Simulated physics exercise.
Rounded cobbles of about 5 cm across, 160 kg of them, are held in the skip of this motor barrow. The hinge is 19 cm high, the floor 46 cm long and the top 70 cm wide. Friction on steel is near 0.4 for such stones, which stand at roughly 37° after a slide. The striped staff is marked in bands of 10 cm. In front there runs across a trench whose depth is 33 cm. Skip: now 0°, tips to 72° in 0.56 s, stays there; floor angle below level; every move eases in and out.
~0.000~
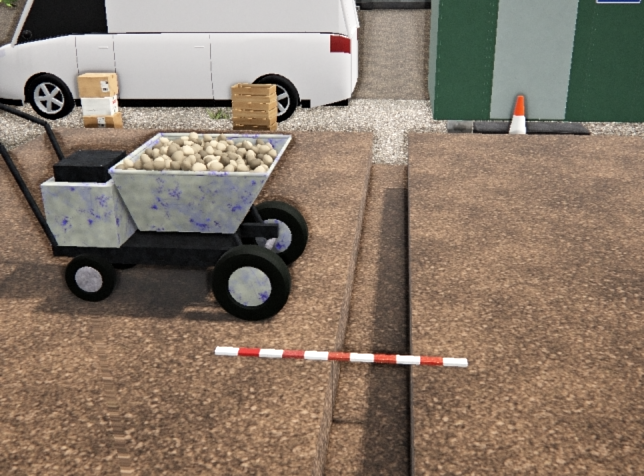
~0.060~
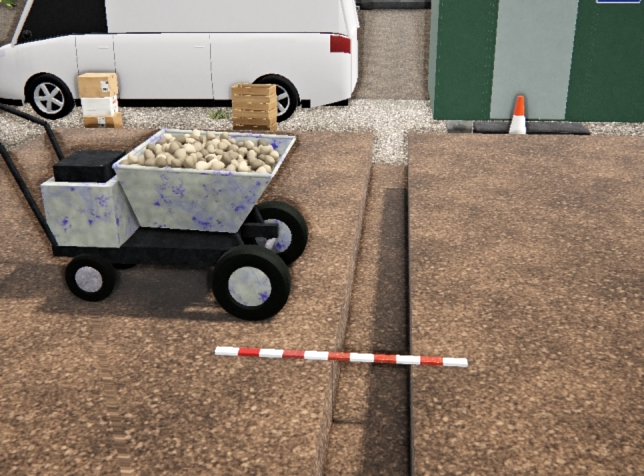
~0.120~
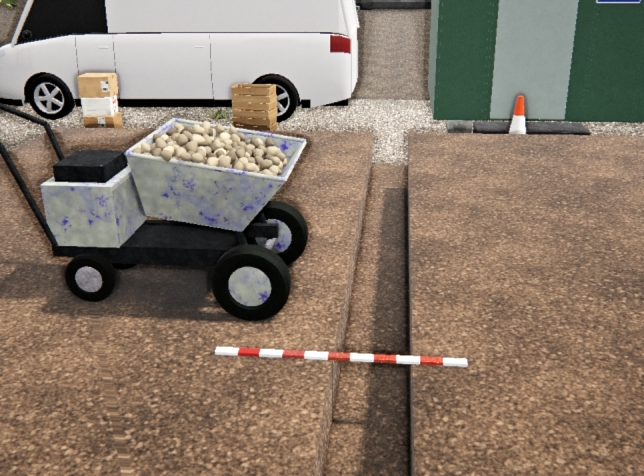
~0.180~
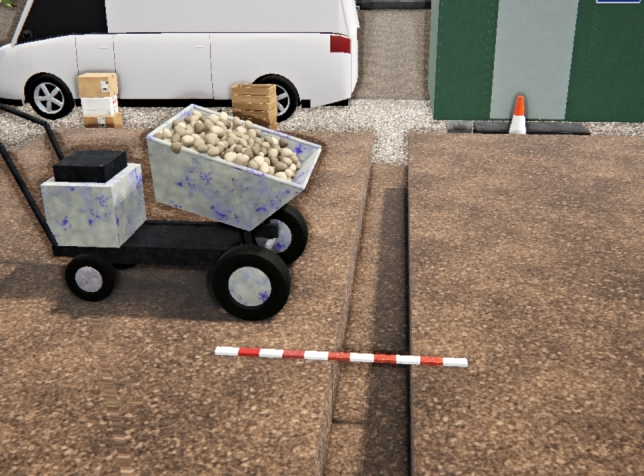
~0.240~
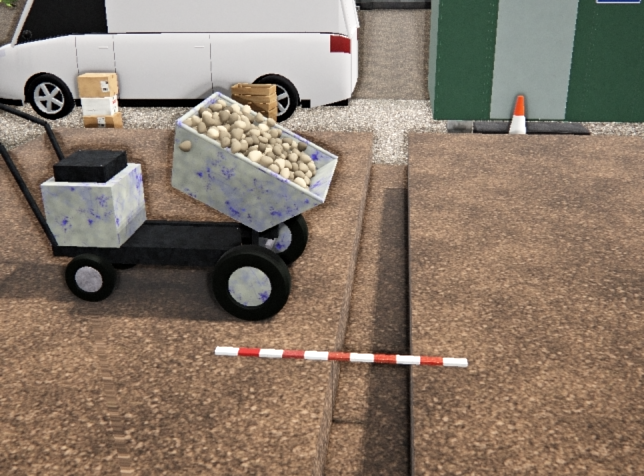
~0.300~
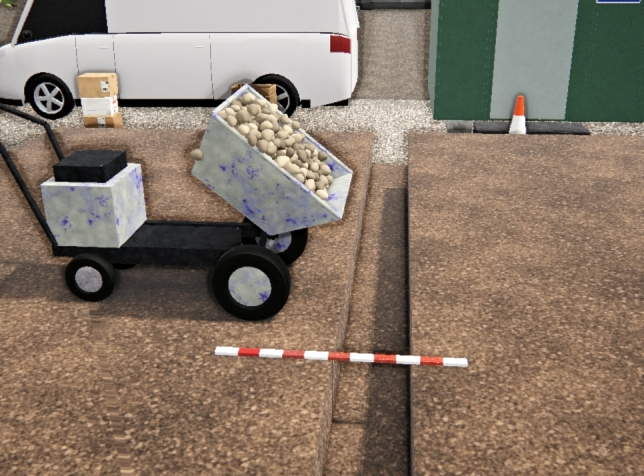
Skip of a small motor barrow tilting steadily forward to the right, its pale rounded stones shifting, beside a narrow trench.
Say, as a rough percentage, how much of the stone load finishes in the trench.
Roughly 33 out of 100.
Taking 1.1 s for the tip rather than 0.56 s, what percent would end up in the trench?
With that timing, about 60 per cent.
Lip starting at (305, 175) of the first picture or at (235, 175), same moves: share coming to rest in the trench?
I'd say some 15 per cent and some 60 per cent.
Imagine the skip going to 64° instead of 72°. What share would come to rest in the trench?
I'd expect around 30 in a hundred.
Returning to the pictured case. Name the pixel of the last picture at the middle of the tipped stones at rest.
I'd put it close to (453, 293).
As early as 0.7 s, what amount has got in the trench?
Approx. 10 % of the load.
After 0.4 s the floor is at 61°; 100 % in the skip; the foremost stones are at (361, 213).
After 0.7 s the floor is at 72°; 55 % in the skip, 12 % in the trench, 33 % past the trench; the foremost stones are at (461, 290).
After 1.0 s the floor is at 72°; 14 % in the skip, 18 % in the trench, 67 % past the trench; the foremost stones are past the picture's edge.
After 3.0 s the floor is at 72°; 0 % in the skip, 33 % in the trench, 67 % past the trench; the foremost stones are past the picture's edge.
